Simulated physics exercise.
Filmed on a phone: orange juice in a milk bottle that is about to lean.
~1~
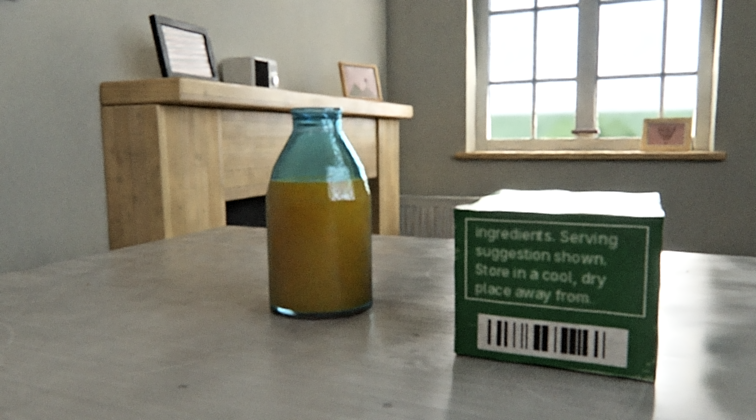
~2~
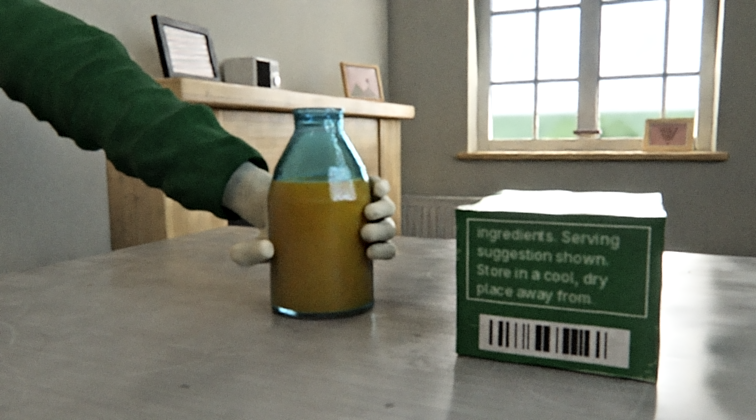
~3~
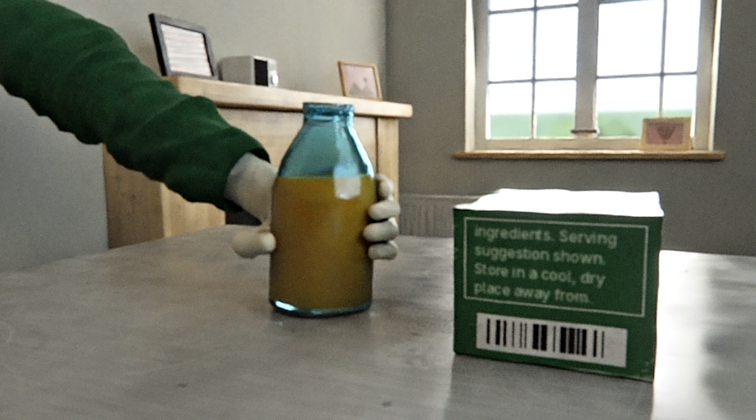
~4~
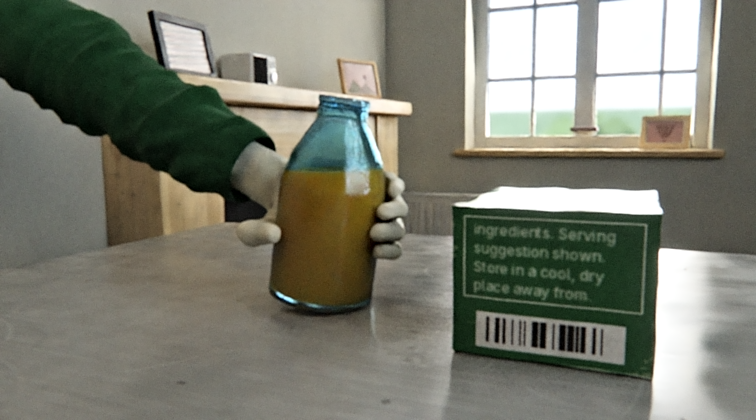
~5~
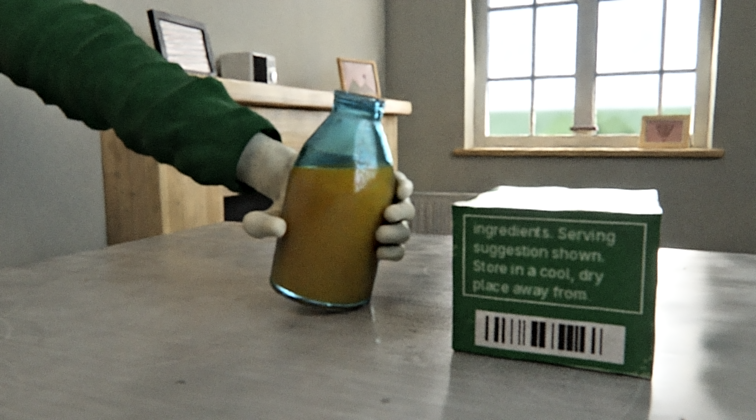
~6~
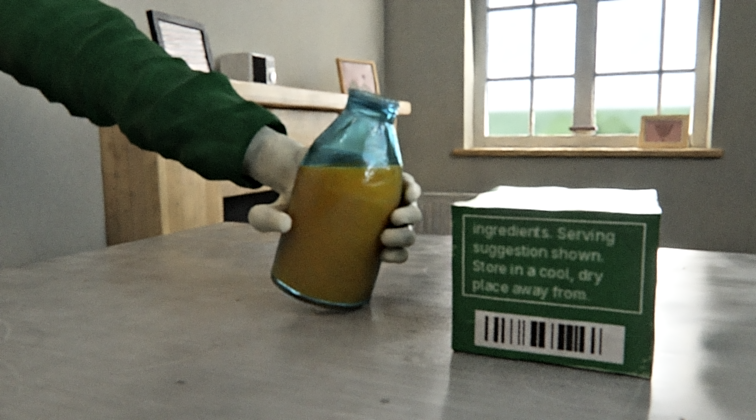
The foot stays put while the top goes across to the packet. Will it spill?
The milk bottle keeps it all in.
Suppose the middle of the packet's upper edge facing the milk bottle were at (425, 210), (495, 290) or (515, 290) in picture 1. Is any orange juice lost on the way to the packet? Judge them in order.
As listed: Holds, leaks, loses some.
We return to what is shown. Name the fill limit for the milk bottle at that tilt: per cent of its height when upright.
Close to 85 %.
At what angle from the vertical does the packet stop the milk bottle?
Roughly 50°.
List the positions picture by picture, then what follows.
It stands upright; milk bottle (319, 205) about two thirds full, in the first frame.
A hand takes hold; milk bottle about two thirds full, surface at (320, 181); packet (566, 268), in the second frame.
On the way over; milk bottle (325, 201) about two thirds full, in the third frame.
It is leaning; milk bottle about two thirds full, surface at (336, 171); packet (562, 265), in the fourth frame.
Tipping on its foot; milk bottle (341, 191) about two thirds full, in the fifth frame.
The top moves towards the packet; milk bottle about two thirds full, surface at (355, 167); packet (561, 264), in the sixth frame.
Next, the milk bottle leans by about 35°; its rim is dry.
After that, the milk bottle leans by about 45°; its rim is dry.
Finally, the milk bottle leans by about 50°, against the packet; its rim is dry.
